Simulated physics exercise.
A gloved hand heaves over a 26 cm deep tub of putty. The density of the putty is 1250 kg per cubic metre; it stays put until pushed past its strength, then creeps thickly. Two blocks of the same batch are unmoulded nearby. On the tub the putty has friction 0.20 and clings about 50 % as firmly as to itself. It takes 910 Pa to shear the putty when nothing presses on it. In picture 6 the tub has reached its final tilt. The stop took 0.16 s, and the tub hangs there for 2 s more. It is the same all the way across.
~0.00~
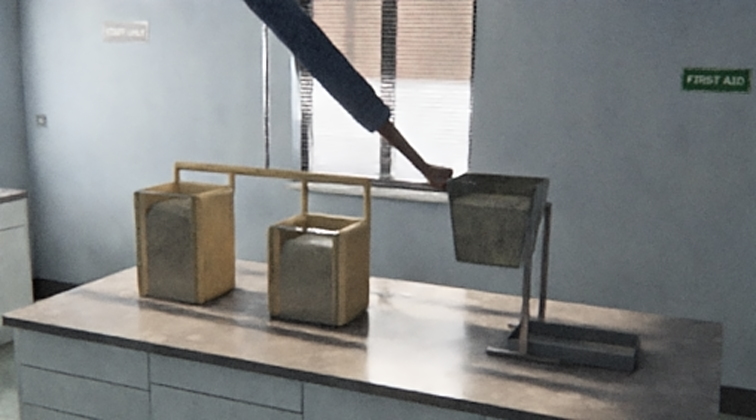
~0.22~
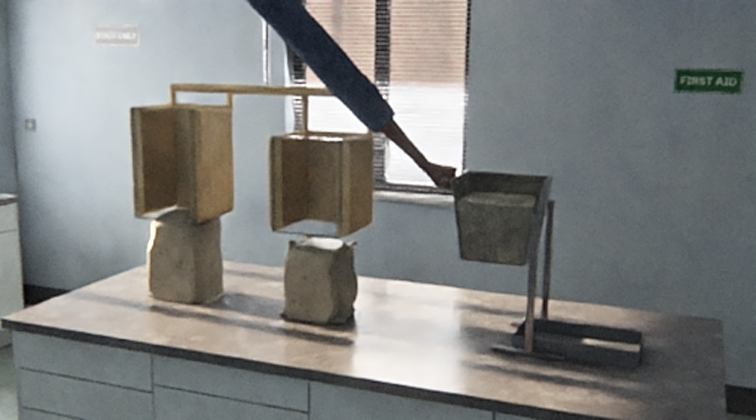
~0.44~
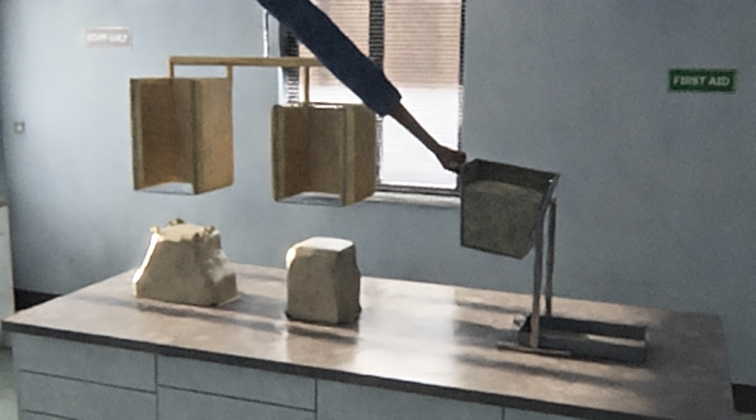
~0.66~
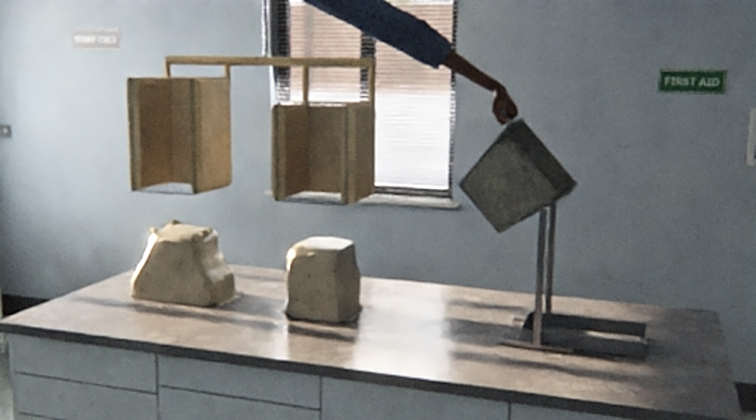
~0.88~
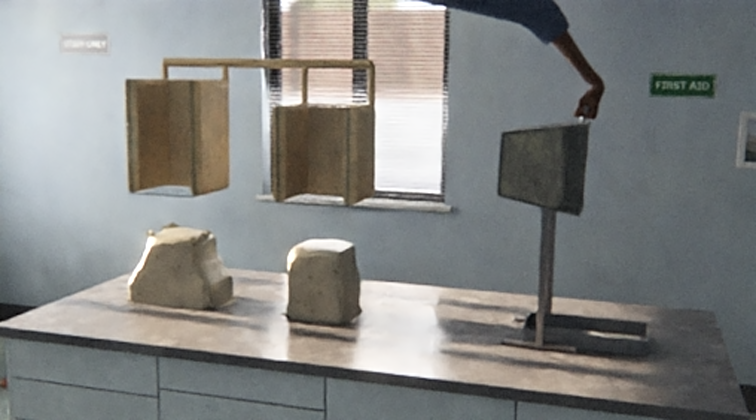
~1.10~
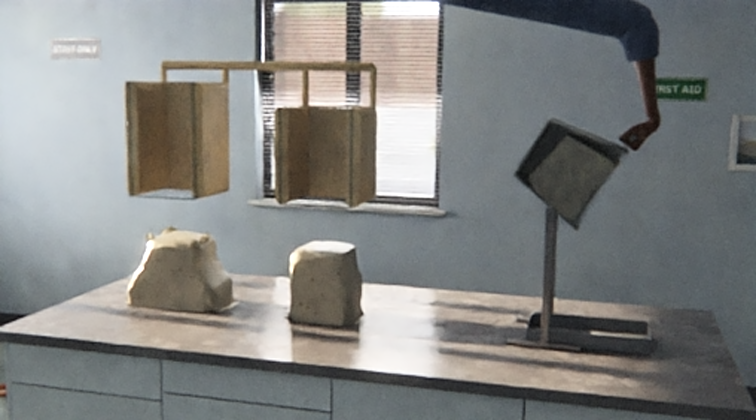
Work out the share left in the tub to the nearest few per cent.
About 0 %.
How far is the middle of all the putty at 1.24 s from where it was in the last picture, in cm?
About 16 cm.
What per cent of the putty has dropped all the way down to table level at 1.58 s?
About 100 %.
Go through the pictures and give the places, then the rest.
In the first frame, handle-side rim at (449, 181), tilt 0 degrees; crest of the putty at (503, 207); block heights 37 cm, 28 cm (left to right).
In the second frame, handle-side rim at (453, 179), tilt 0 degrees; crest of the putty at (508, 205); block heights 34 cm, 28 cm (left to right).
In the third frame, handle-side rim at (463, 166), tilt 8 degrees; crest of the putty at (469, 189); block heights 28 cm, 27 cm (left to right).
In the fourth frame, handle-side rim at (513, 124), tilt 47 degrees; crest of the putty at (497, 144); block heights 27 cm, 27 cm (left to right).
In the fifth frame, handle-side rim at (587, 127), tilt 92 degrees; crest of the putty at (558, 130); block heights 27 cm, 27 cm (left to right).
In the sixth frame, handle-side rim at (627, 155), tilt 120 degrees; crest of the putty at (570, 136); block heights 27 cm, 27 cm (left to right).
After 1.24 s, the tub is at 120 degrees and holds 37 %.
After 1.41 s, the tub is at 120 degrees and holds 0 %.
After 1.58 s, the tub is at 120 degrees and holds 0 %.
After 1.75 s, the tub is at 120 degrees and holds 0 %.
After 3.10 s, the tub is at 120 degrees and holds 0 %.
